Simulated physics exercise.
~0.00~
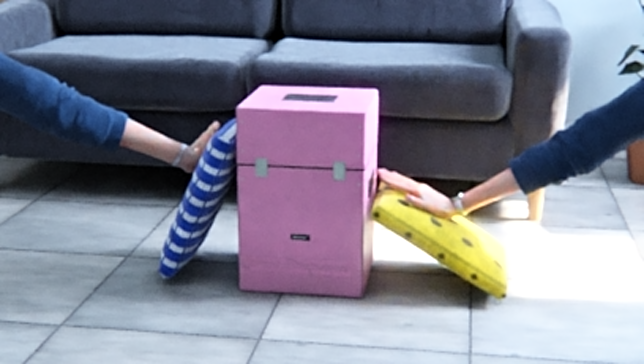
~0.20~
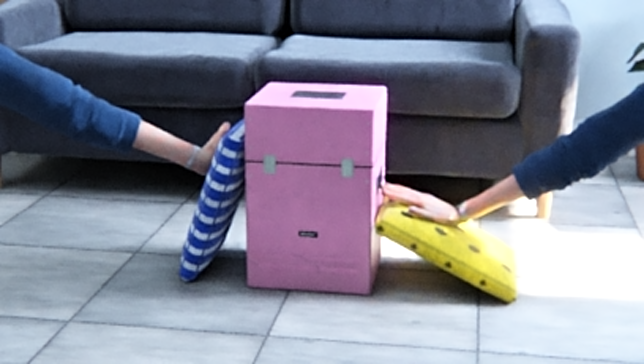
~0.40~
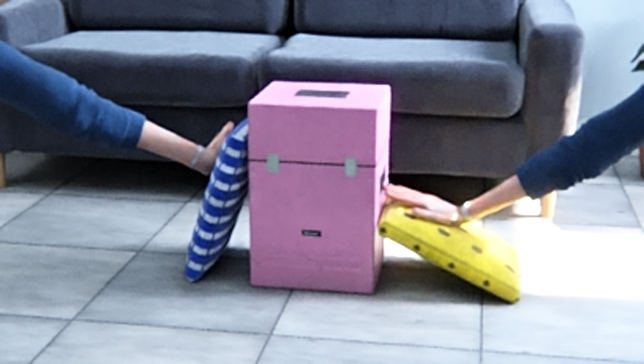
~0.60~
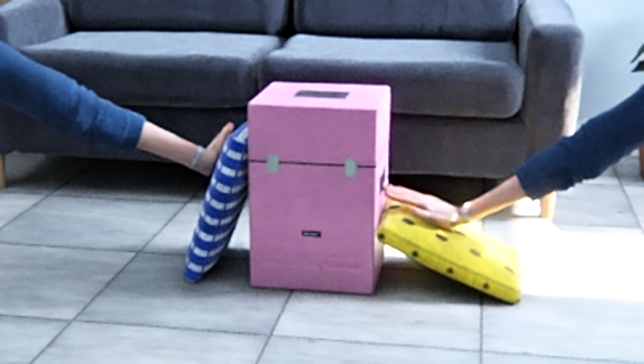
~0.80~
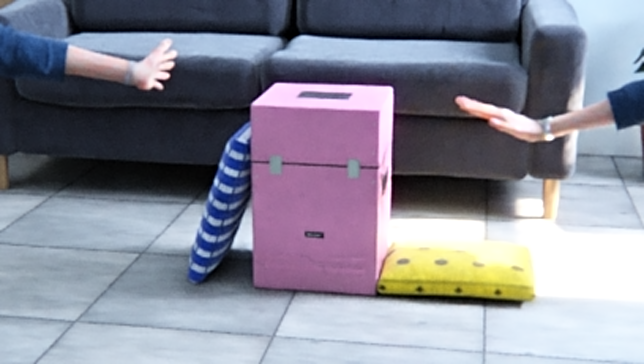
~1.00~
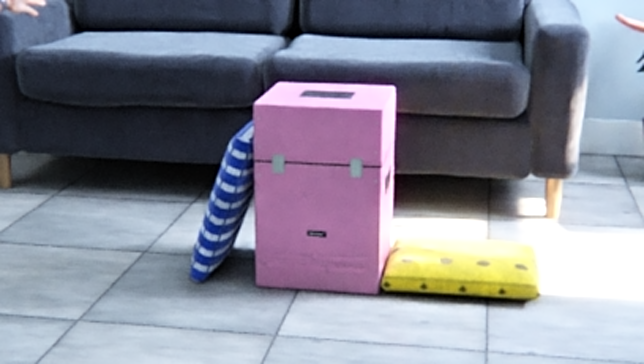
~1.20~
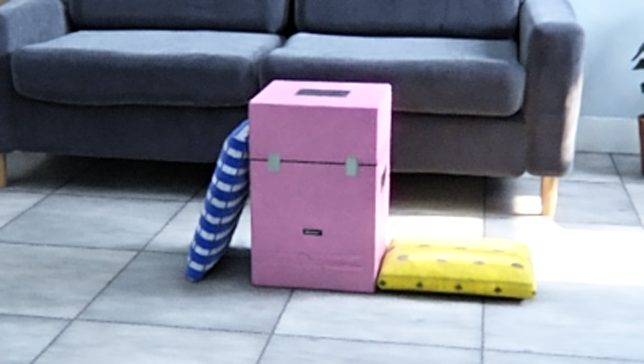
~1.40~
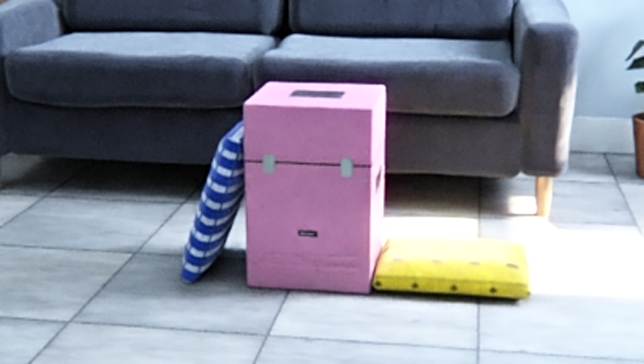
On a tiled floor in front of a grey sofa, two hands held a blue striped pillow and a yellow spotted one against a pink chest, then let go; the blue stayed leaning on the left while the yellow dropped flat on the right.
